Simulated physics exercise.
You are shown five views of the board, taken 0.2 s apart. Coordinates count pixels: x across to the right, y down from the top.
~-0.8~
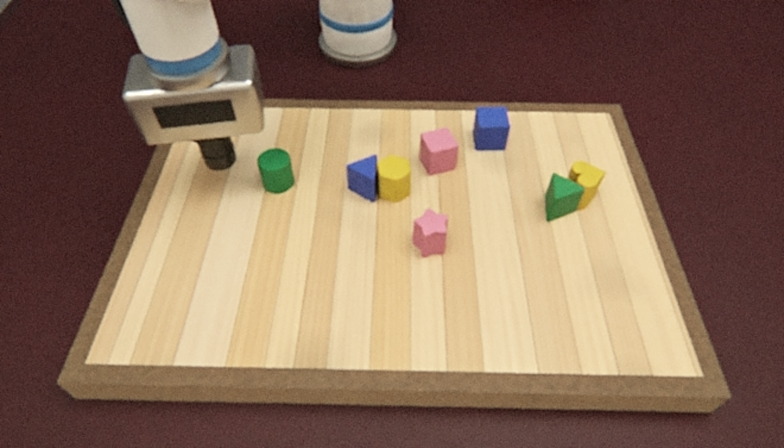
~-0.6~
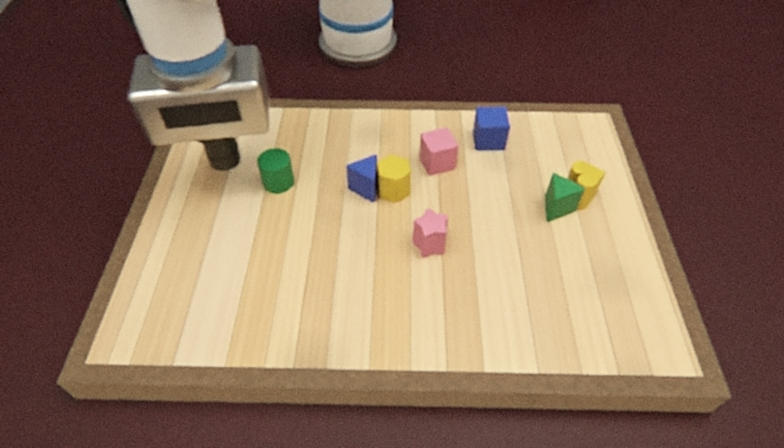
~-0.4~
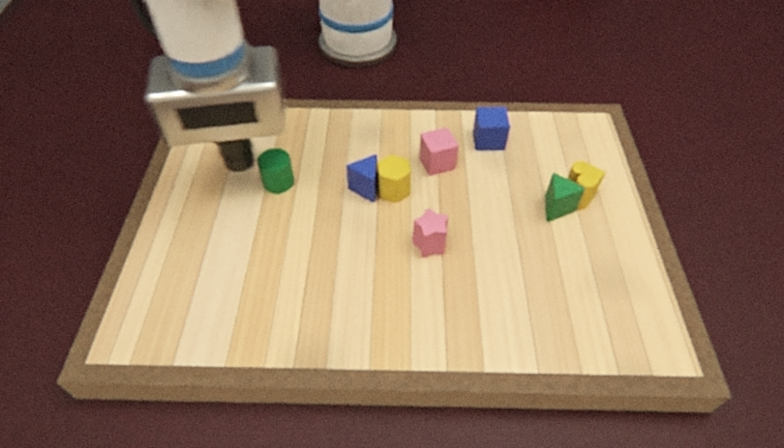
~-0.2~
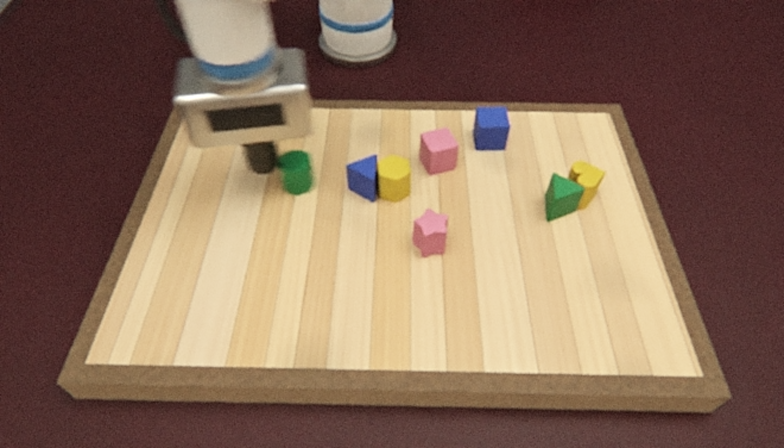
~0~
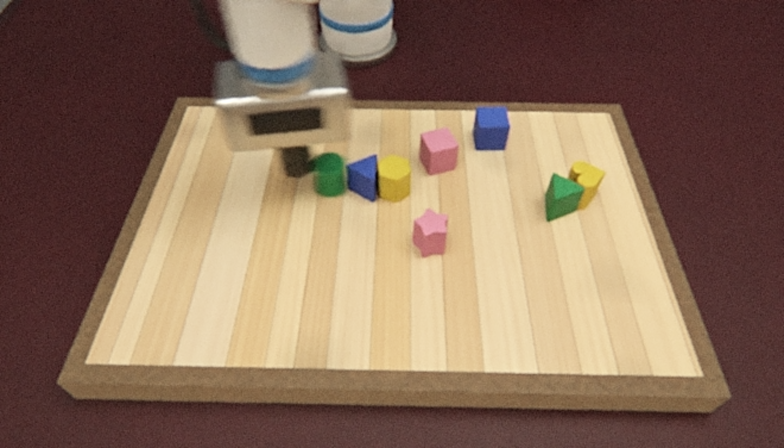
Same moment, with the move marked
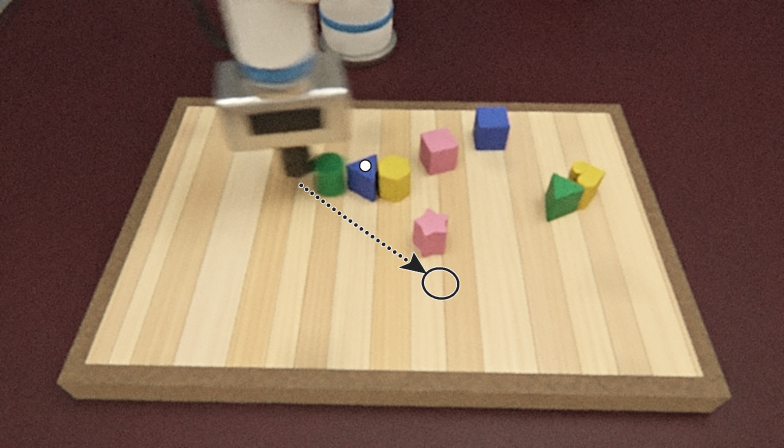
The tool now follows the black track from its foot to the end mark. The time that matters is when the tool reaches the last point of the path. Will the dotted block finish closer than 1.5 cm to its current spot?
In short: No.
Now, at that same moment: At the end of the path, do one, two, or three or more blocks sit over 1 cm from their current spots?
There will be three or more blocks that move more than 1 cm.
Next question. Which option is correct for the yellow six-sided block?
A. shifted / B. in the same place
It's A.
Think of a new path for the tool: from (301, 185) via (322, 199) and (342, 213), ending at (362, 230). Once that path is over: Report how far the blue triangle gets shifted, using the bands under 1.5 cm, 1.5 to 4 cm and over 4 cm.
The block shifts between 1.5 and 4 cm.
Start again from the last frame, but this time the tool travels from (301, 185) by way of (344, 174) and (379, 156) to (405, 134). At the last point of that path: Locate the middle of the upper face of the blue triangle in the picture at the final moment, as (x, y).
The blue triangle ends near (390, 181).
The line goes from (301, 185) to (441, 283); the dot is on the blue triangle.
The first path, step by step. One third of the way, tool at (342, 199); green cylinder at (361, 172); blue triangle at (386, 161); yellow six-sided block at (412, 166), turned 15° clockwise.
Two thirds of the way, tool at (389, 231); green cylinder at (361, 172); blue triangle at (386, 161); yellow six-sided block at (412, 166), turned 15° clockwise.
At the end, tool at (443, 267); green cylinder at (361, 172); blue triangle at (386, 161); yellow six-sided block at (412, 166), turned 15° clockwise; pink star-shaped block at (437, 224), turned 30° anticlockwise.
